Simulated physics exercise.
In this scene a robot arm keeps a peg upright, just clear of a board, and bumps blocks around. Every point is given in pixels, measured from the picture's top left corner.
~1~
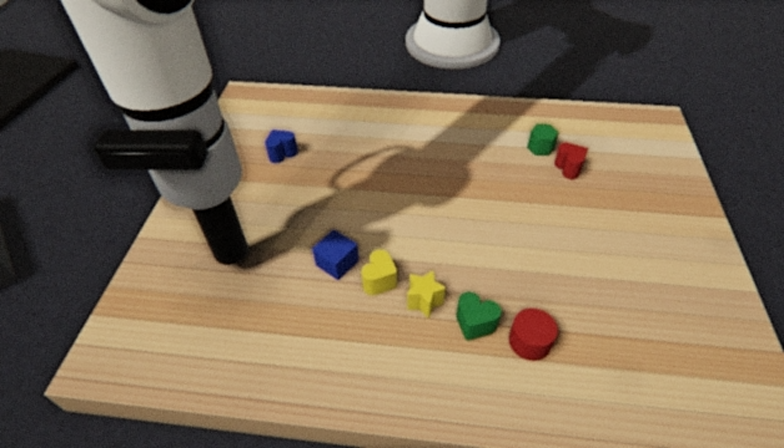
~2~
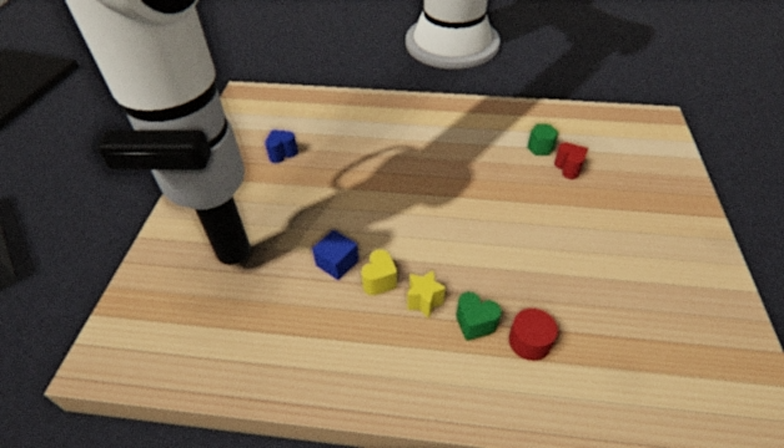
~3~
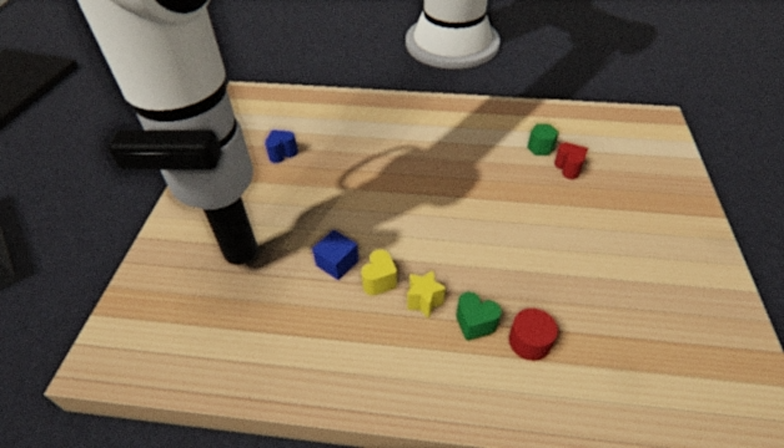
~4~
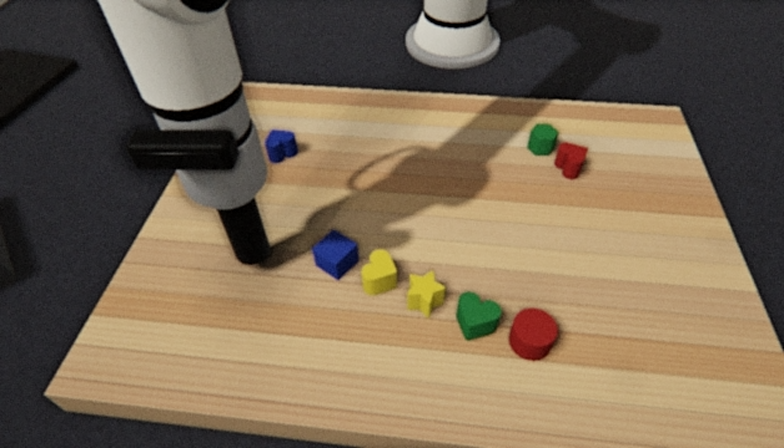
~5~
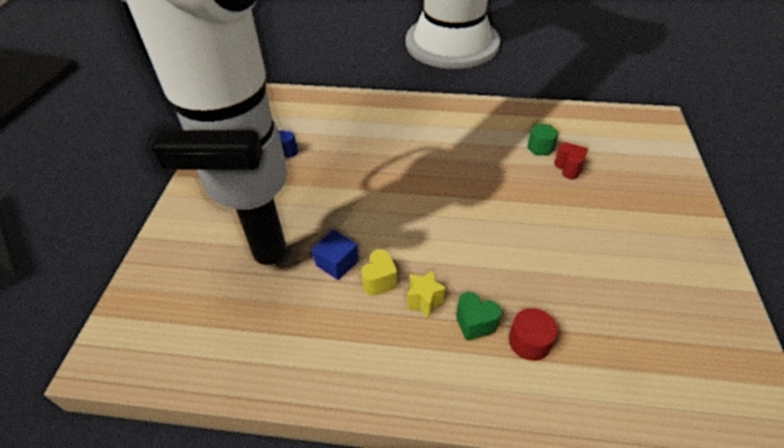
At first, a white robotic arm holds its black peg near the left side of a wooden board, left of a blue block in a row with yellow, green and red ones. The arm barely moves, then slides the peg steadily right, closer to the blue block, while every block stays still.
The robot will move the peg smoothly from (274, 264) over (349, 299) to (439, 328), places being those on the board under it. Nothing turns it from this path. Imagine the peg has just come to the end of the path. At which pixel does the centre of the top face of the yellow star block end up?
At (447, 285).
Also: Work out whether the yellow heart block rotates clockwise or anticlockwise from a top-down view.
Bird's-eye view: Counterclockwise.
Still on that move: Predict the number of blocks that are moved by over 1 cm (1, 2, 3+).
Here I'd predict two blocks moving more than 1 cm.
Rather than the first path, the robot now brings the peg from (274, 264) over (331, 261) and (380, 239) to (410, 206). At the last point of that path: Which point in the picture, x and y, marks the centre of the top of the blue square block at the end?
Its top middle is near (413, 236).
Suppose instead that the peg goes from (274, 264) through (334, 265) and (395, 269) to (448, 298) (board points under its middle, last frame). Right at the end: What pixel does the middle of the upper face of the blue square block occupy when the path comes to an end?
Located at (425, 233).
The first path, step by step. One third of the way, peg (321, 277); nothing pushed yet.
Two thirds of the way, peg (379, 298); yellow heart block (393, 265), turned 60° anticlockwise.
At the end, peg (440, 318); blue square block not moved; yellow heart block (394, 265), turned 65° anticlockwise; yellow star block (447, 285), turned 80° anticlockwise.
